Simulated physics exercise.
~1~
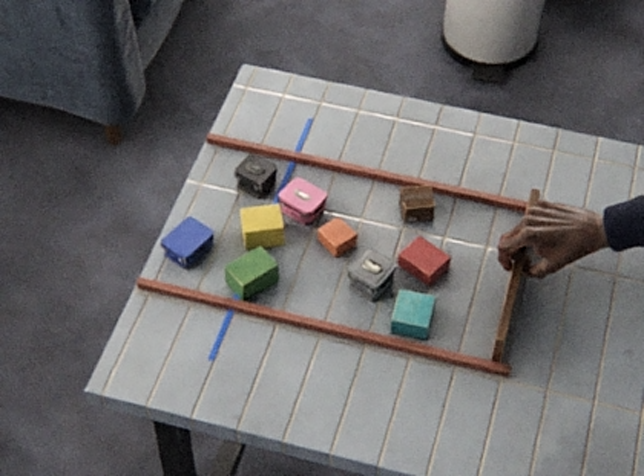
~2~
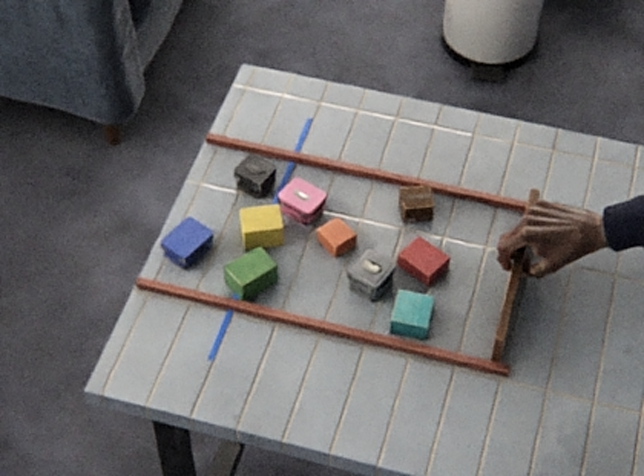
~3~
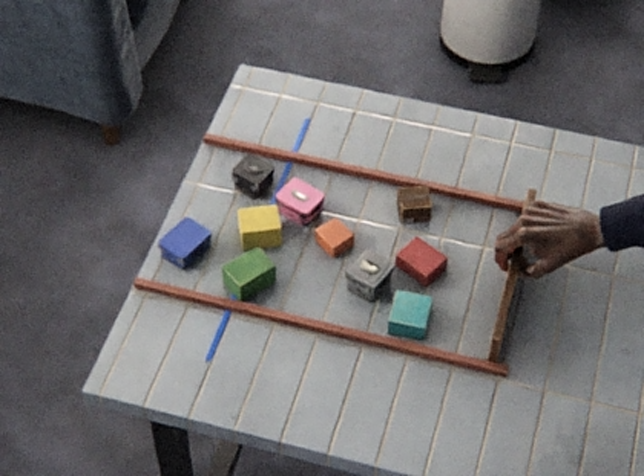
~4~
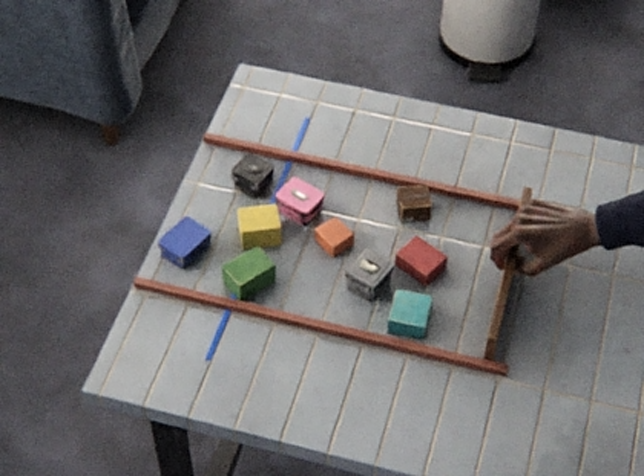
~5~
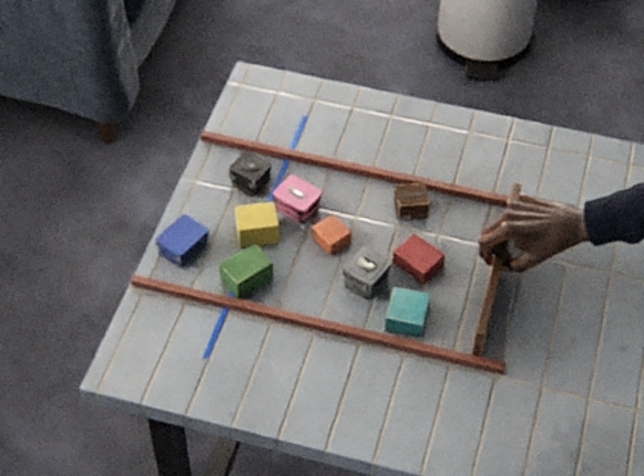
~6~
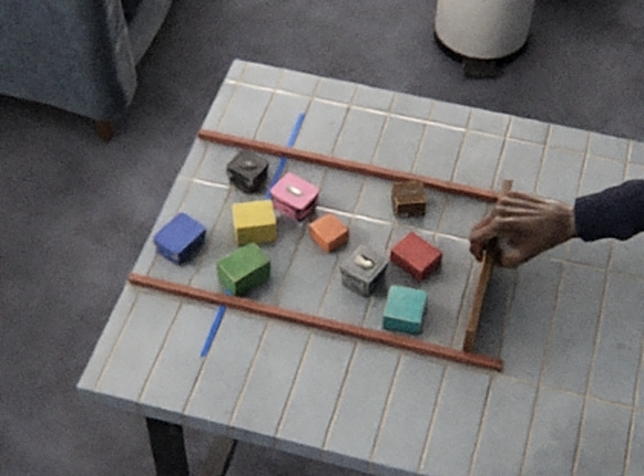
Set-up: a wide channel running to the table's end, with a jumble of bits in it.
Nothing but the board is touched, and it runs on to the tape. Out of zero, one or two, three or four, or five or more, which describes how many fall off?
The answer is zero.
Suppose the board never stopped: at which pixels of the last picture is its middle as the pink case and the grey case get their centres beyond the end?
The middle is at (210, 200) when it's the pink case, and at (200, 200) when it's the grey case.
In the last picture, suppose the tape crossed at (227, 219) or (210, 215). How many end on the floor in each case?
So it's 2 the first time and 4 the second time.
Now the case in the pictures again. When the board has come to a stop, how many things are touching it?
That makes 3.
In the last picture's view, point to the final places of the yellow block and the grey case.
The yellow block at (200, 208), the grey case at (213, 231).
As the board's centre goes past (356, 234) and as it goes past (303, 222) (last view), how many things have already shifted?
At that stage 6; at the next, 9.
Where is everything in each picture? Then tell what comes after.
Blue case (188, 243); black case (256, 176); yellow block (263, 227); board (516, 273); tape (265, 230), in the first frame.
Black case (256, 176); red block (423, 261), in the second frame.
Yellow block (260, 227); grey case (370, 276), in the third frame.
Blue case (185, 243); turquoise block (410, 314), in the fourth frame.
Black case (251, 174); green block (247, 272), in the fifth frame.
Blue case (180, 239); black case (248, 172); yellow block (255, 223); board (488, 264); tape (257, 225), in the sixth frame.
Soon after, none off yet; blue case at rest near (180, 239); black case at rest near (248, 172); yellow block at rest near (255, 223).
After that, none off yet; blue case at rest near (180, 239); black case displaced a little near (237, 162); yellow block at rest near (244, 222).
In the end, the number that fall off is zero.
